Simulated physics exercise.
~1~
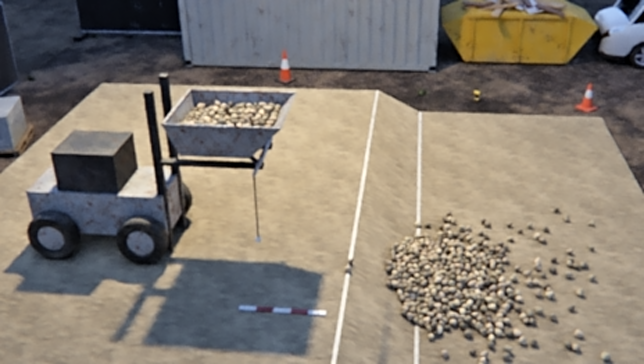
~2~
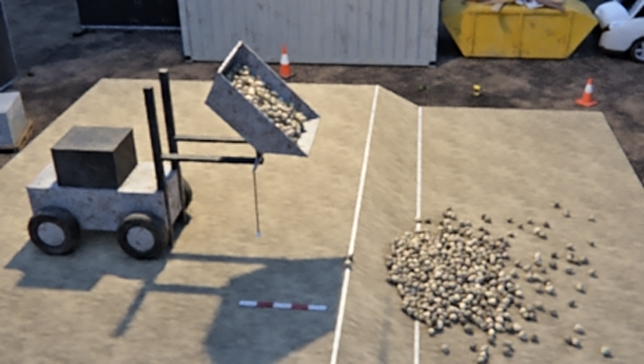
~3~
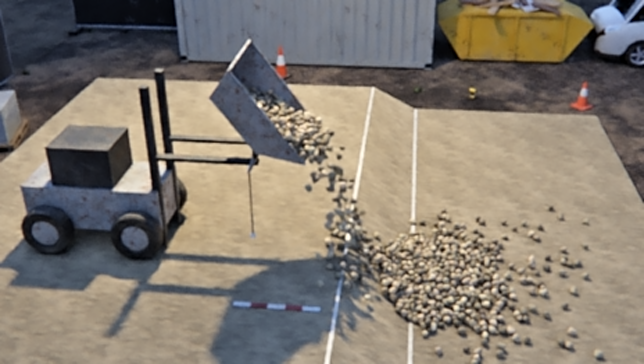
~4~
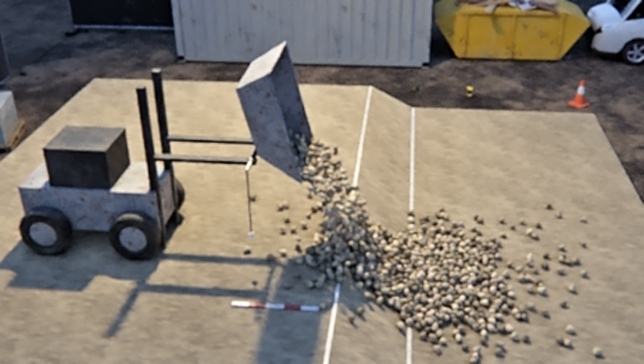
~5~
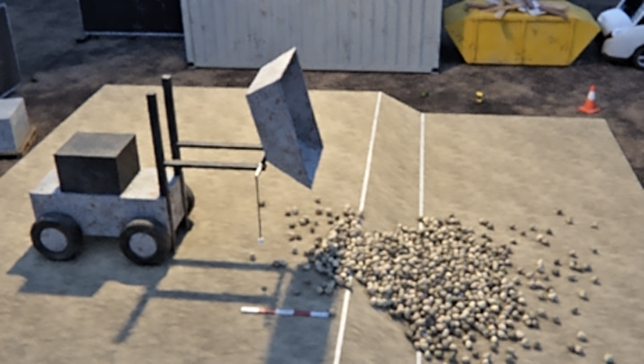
The footage shows a fork truck tipping a raised skip in stages beside a shallow slope marked by white lines, spilling pale cobbles toward an earlier heap on the right, until the skip hangs steeply tilted and empty and the stones spread across the slope, joining that heap.
